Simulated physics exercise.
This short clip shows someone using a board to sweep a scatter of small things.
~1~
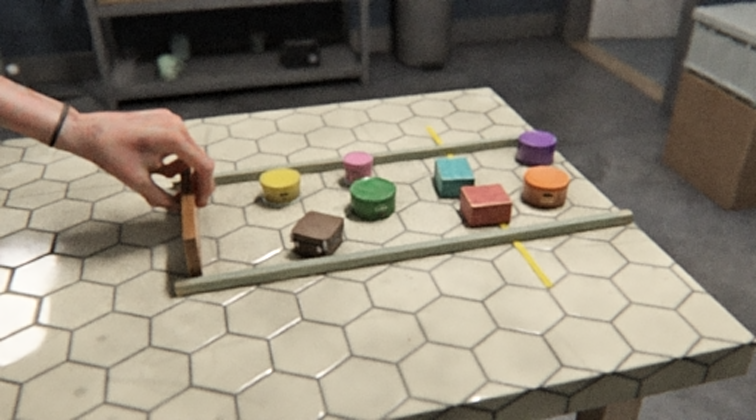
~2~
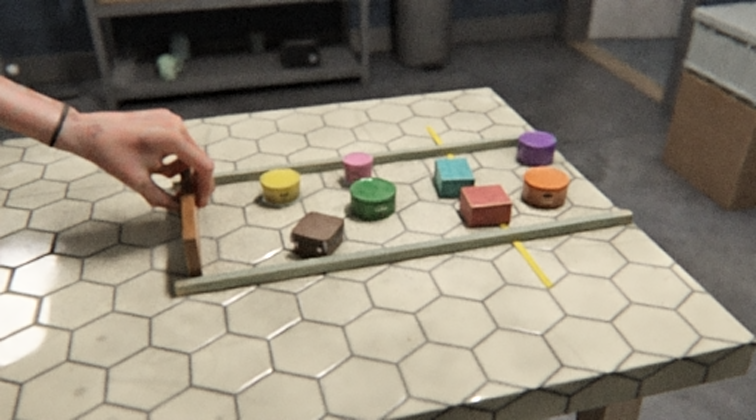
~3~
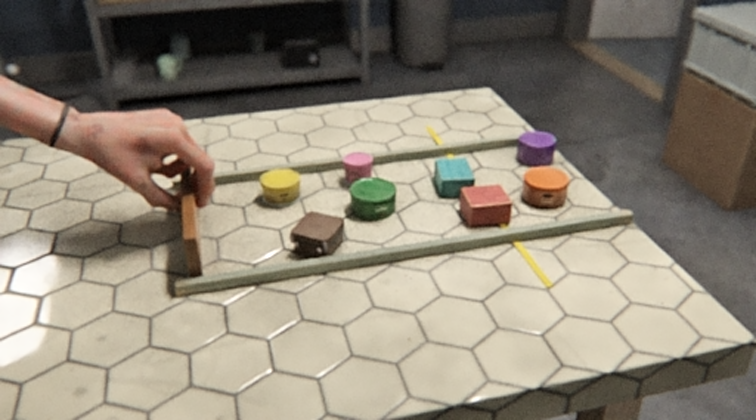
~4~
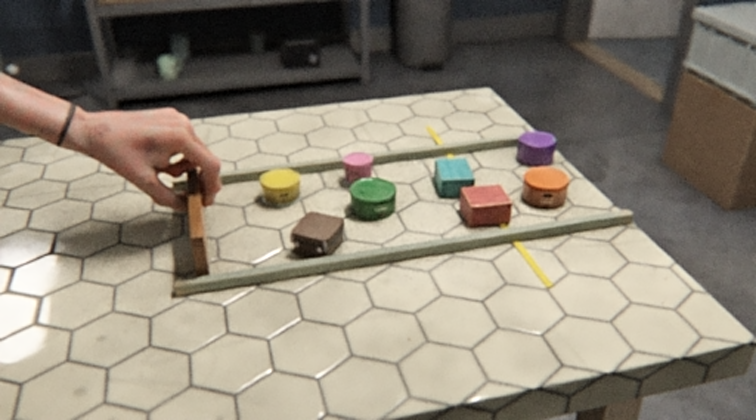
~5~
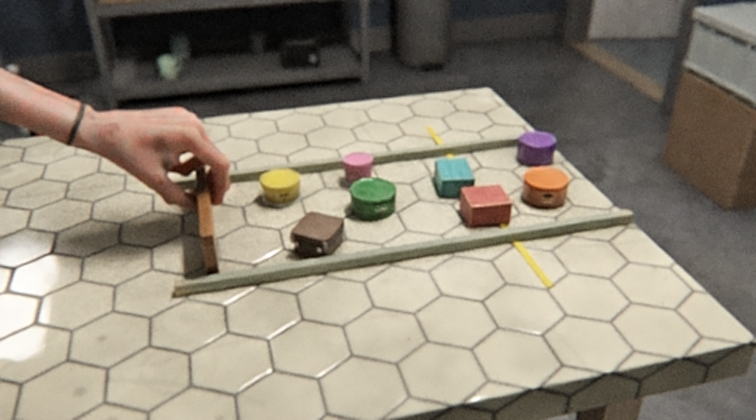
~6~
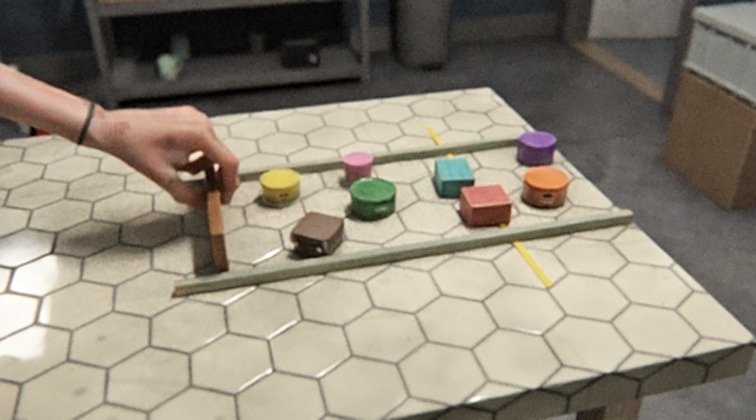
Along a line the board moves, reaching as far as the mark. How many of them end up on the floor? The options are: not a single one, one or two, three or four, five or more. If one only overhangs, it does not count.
Answer: Not a single one.
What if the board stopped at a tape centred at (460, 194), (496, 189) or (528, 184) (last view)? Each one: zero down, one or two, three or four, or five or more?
Falls: Zero; zero; one to two.
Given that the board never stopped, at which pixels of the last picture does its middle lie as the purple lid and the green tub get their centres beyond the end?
Estimated middle: (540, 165), and (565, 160) for the other.
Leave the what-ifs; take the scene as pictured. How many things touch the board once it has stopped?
4 of them.
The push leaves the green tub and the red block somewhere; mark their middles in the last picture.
Final positions - green tub around (501, 183), red block around (548, 197).
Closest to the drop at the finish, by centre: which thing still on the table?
Answer: The orange tub.
Soon after, none off yet; purple lid at rest near (536, 149); orange tub at rest near (545, 187); red block at rest near (485, 205).
In the end, the number that fall off is zero.
